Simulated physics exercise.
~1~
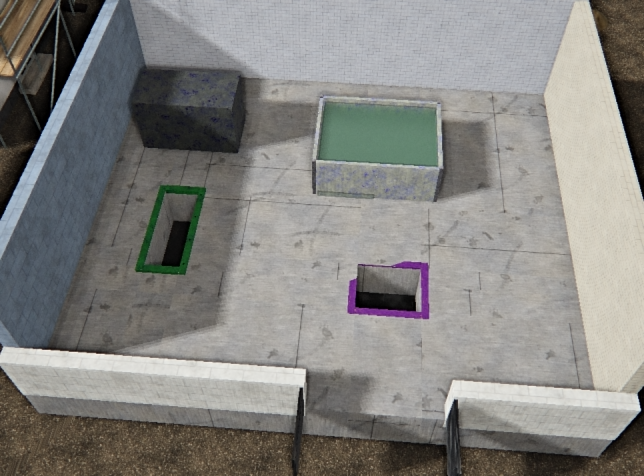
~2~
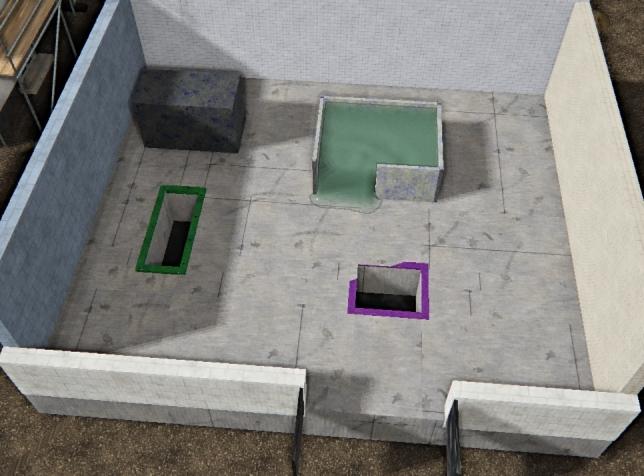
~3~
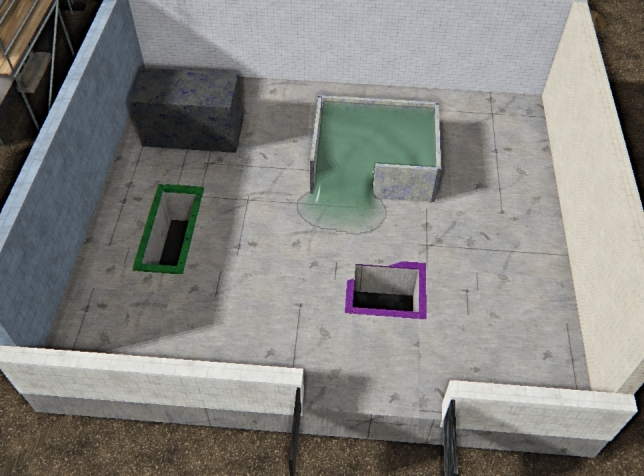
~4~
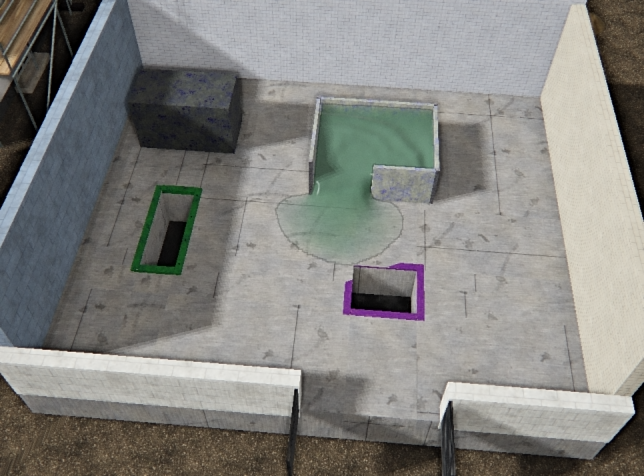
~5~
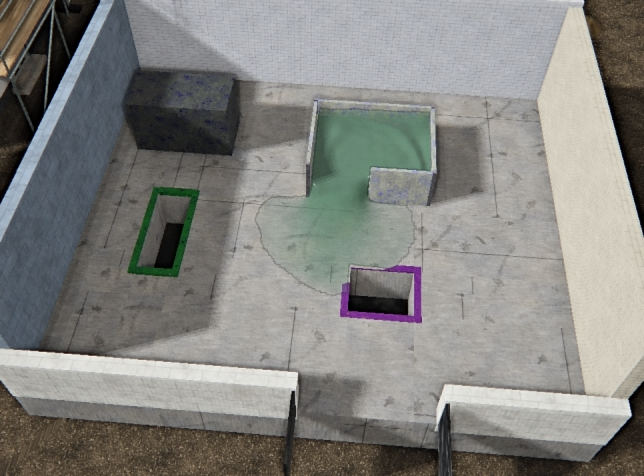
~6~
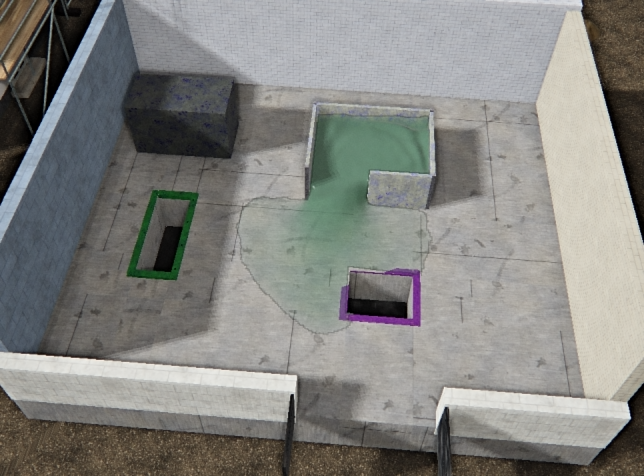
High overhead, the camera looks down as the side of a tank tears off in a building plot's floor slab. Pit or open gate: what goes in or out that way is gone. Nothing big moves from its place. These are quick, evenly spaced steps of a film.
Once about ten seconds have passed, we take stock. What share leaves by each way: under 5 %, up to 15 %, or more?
In order: The gate passes fifteen per cent, the purple pit passes fifteen per cent, the green pit fails to reach five per cent.
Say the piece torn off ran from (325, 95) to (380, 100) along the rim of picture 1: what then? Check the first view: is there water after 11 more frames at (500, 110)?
Submerged.
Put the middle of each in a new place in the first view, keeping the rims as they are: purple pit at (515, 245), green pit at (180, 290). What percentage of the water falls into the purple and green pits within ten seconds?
Looks like purple collects 2 percent and green collects 8 percent.
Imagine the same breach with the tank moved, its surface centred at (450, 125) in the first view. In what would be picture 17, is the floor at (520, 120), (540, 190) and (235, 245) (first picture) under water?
Checking the three spots, I get high and dry, high and dry, swamped.
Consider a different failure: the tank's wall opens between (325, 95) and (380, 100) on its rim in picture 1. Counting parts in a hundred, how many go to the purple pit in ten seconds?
Purple 2 %.
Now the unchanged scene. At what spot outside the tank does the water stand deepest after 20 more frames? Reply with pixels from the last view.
My best guess is roughly (29, 377).
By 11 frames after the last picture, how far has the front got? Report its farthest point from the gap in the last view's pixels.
Point: (65, 380) in the last picture's pixels.
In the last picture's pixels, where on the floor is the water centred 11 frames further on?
Somewhere around (330, 223) in the last view.
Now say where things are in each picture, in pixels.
Still water in the tank at (379, 134), in the first picture.
The front is at (376, 205), out from the gap at (346, 182), in the second picture.
The front is at (372, 226), out from the gap at (344, 184), in the third picture.
The front is at (351, 260), out from the gap at (342, 186), in the fourth picture.
The front is at (343, 289), out from the gap at (339, 189), in the fifth picture.
Water pours out at (338, 191) and has run to (320, 329), in the sixth picture.
A moment on, water covers 20 % of the floor; the gate 1 %, the purple pit 6 %, the green pit 0 %.
Next, water covers 25 % of the floor; the gate 3 %, the purple pit 11 %, the green pit 1 %.
Then, water covers 30 % of the floor; the gate 8 %, the purple pit 17 %, the green pit 1 %.
Later, water covers 40 % of the floor; the gate 13 %, the purple pit 22 %, the green pit 1 %.
In the end, water covers 55 % of the floor; the gate 18 %, the purple pit 26 %, the green pit 2 %.
